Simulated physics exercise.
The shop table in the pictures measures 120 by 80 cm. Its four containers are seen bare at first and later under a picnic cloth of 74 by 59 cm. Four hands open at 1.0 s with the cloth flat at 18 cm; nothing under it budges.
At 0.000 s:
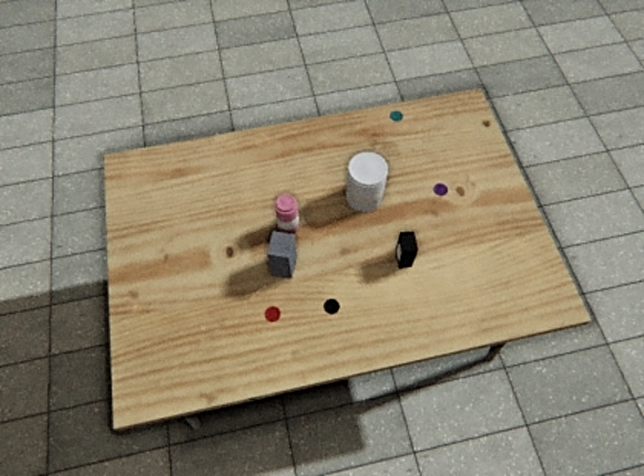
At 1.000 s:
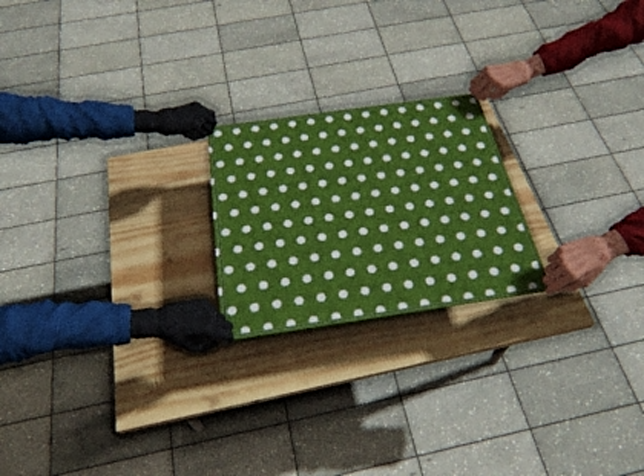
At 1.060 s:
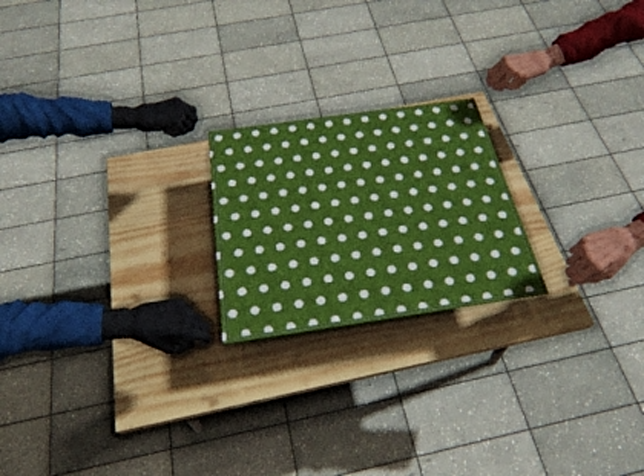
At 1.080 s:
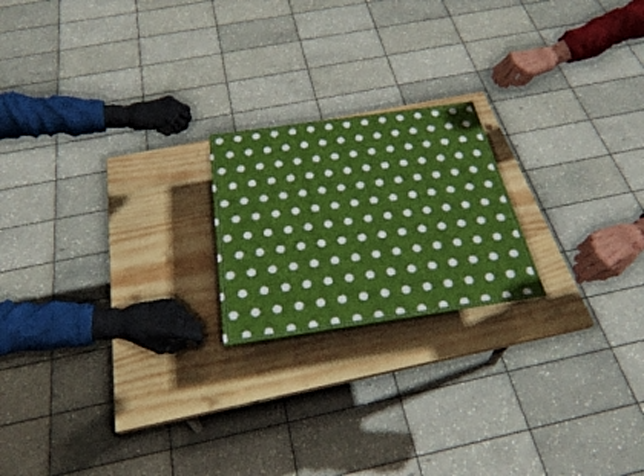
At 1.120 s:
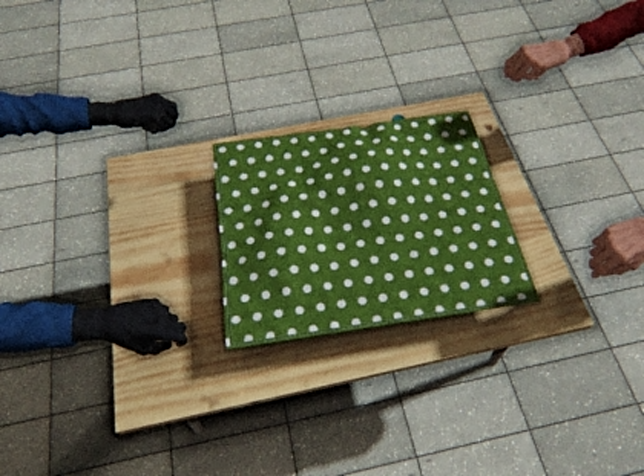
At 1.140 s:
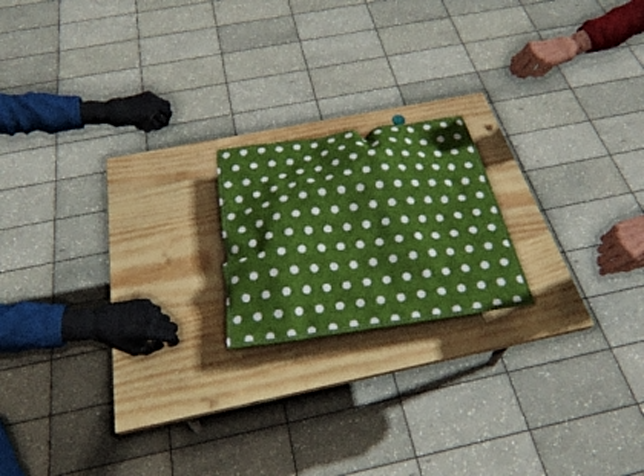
On a wooden table standing on grey paving, seen from above at a slight angle by a still camera, several small things cast shadows. A white canister, a pink-topped jar, a grey block and a black box stand near the middle, among flat red, black, purple and teal discs. Blue-sleeved, black-gloved hands at left and bare, red-sleeved hands at right hold a green white-dotted cloth over them, then let go and draw back as it sinks and creases.
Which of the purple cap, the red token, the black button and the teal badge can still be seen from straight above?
Result: Purple cap vanishes under it, red token gets covered, black button gets covered, teal badge remains in the open.
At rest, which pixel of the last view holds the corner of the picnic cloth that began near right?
Roughly (504, 315).
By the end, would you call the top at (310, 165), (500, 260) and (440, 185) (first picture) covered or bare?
Result, same order: Visible, visible, overlaid.
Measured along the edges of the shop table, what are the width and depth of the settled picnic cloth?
Roughly 70 cm across and 58 cm deep.
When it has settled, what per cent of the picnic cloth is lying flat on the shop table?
Share on top, approx.: 25 %.
After 1.3 s, 25 % of it is down, spanning 69 by 58 cm, above purple cap, black button, red token.
After 1.5 s, 25 % of it is down, spanning 70 by 58 cm, above purple cap, black button, red token.
After 1.7 s, 25 % of it is down, spanning 70 by 58 cm, above purple cap, black button, red token.
After 1.9 s, 25 % of it is down, spanning 70 by 58 cm, above purple cap, black button, red token.
After 2.7 s, 25 % of it is down, spanning 70 by 58 cm, above purple cap, black button, red token.
